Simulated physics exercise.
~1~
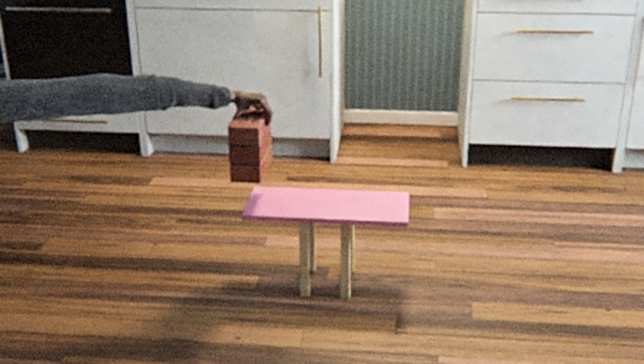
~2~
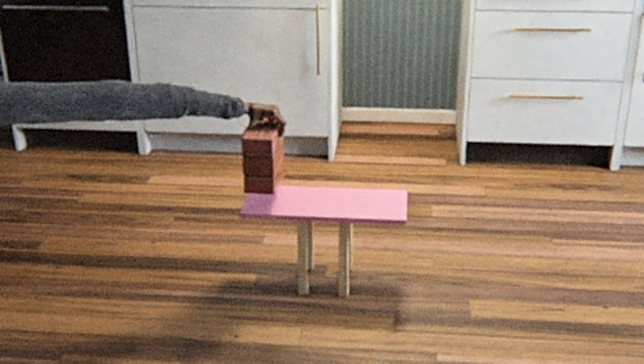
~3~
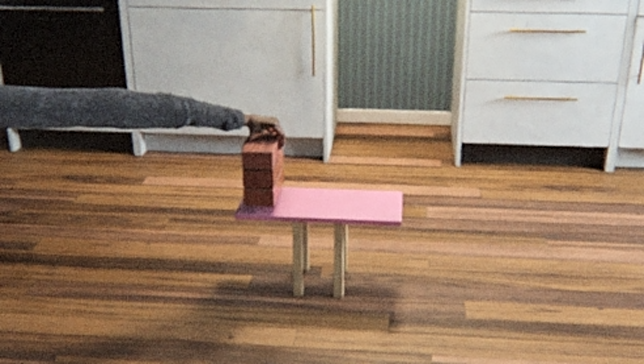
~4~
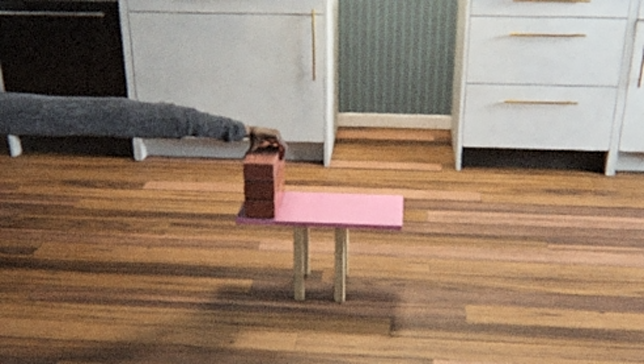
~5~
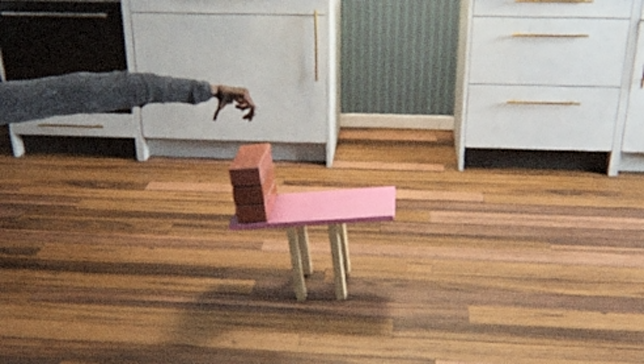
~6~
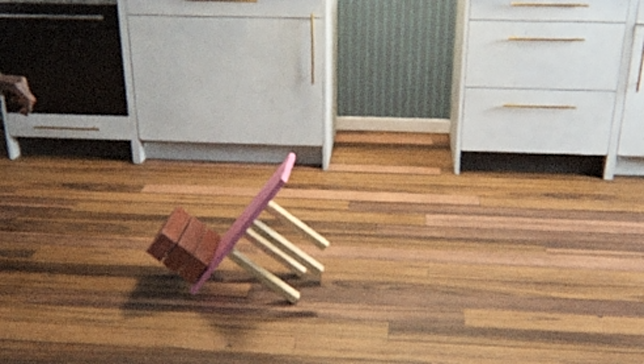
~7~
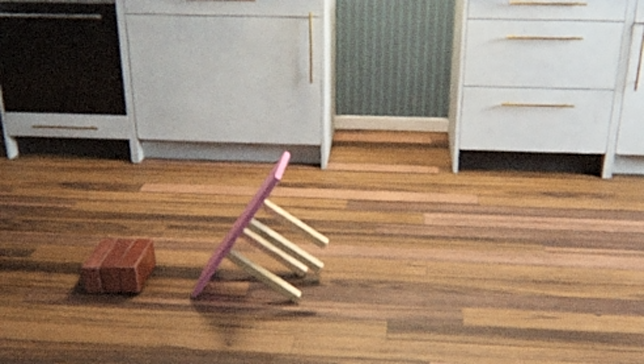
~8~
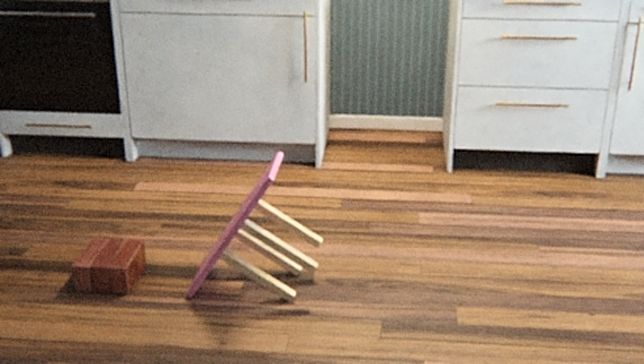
The video shows a hand lowering a stack of reddish bricks onto the left end of a pink-topped trestle, then letting go. The trestle tips over to the left, the bricks slide off onto the wooden floor, and it rests tilted with its legs pointing right.
